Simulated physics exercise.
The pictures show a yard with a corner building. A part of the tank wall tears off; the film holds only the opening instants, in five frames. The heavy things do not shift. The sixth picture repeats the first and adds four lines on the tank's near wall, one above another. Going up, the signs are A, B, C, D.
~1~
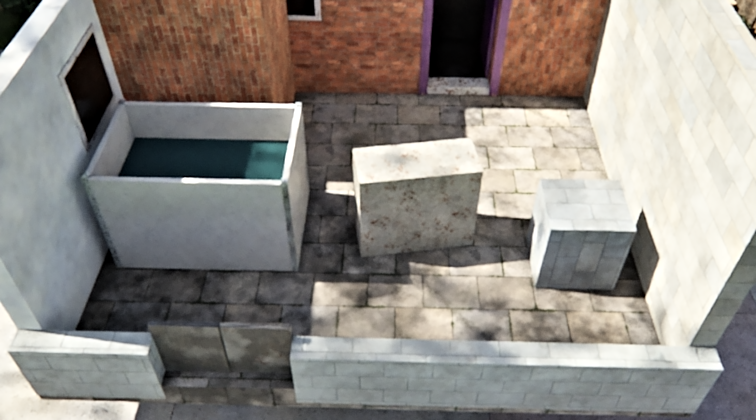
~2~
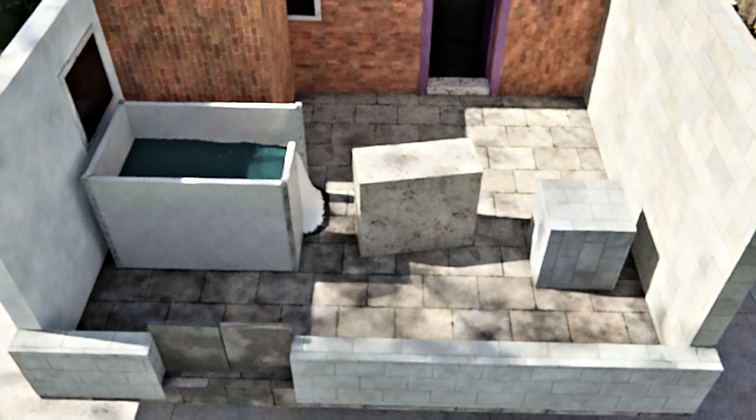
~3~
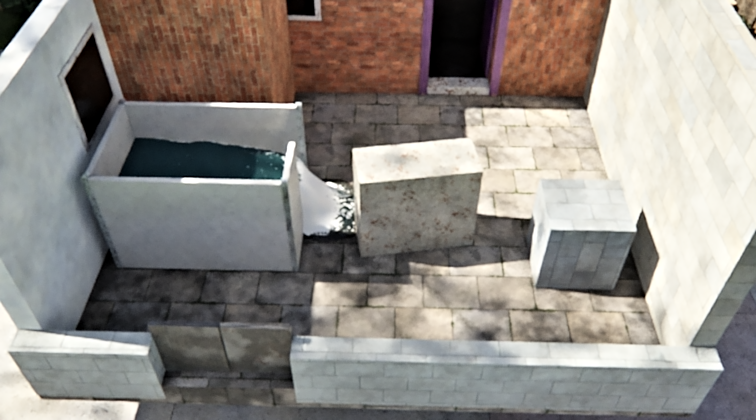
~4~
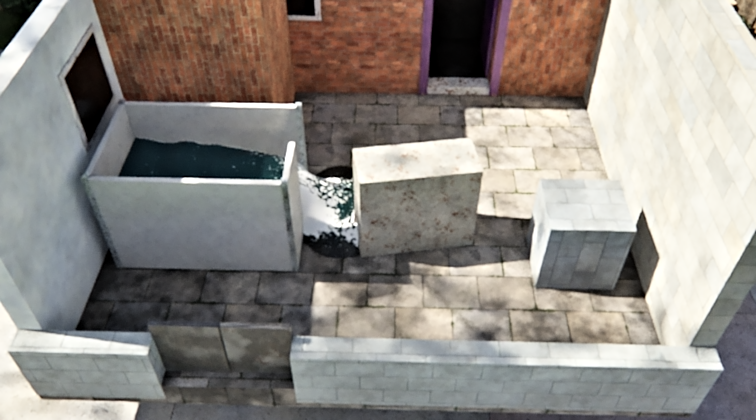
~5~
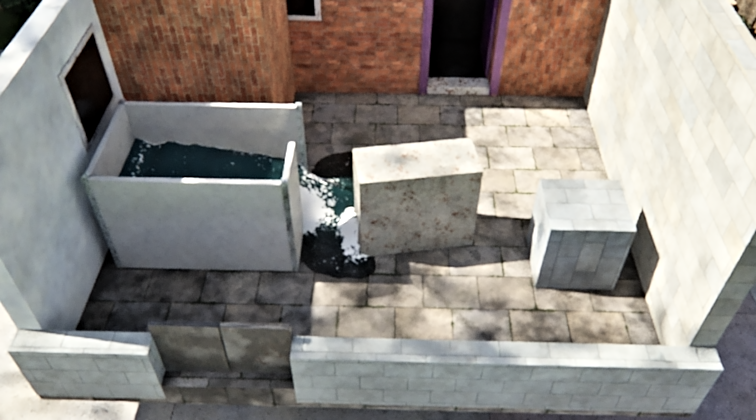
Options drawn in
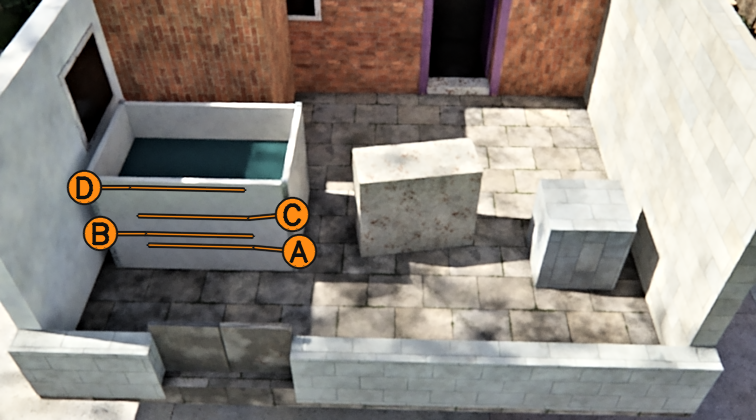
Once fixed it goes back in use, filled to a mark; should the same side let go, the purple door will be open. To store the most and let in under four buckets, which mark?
The answer is line C.
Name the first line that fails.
D.
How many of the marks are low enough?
Three of them.
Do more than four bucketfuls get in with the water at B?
No, not at all.
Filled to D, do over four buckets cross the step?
Yes, that goes wrong.
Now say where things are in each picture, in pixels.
The first picture shows water in the tank at rest, its middle at (206, 173); foot of the purple doorway at (458, 94); shut gate at (222, 331).
The second picture shows front seen at (316, 190), 1 % of the ground wet.
The third picture shows front seen at (348, 201), 3 % of the ground wet.
The fourth picture shows front seen at (341, 177), 5 % of the ground wet.
The fifth picture shows front seen at (364, 269), 10 % of the ground wet.
On the marked copy, A at (201, 246); B at (198, 234); C at (193, 217); D at (186, 188); from the bottom up A, B, C, D.
If A is chosen, nothing gets over.
If B is chosen, nothing gets over.
If C is chosen, a bucket or two gets in.
If D is chosen, some 20 bucketfuls get in.
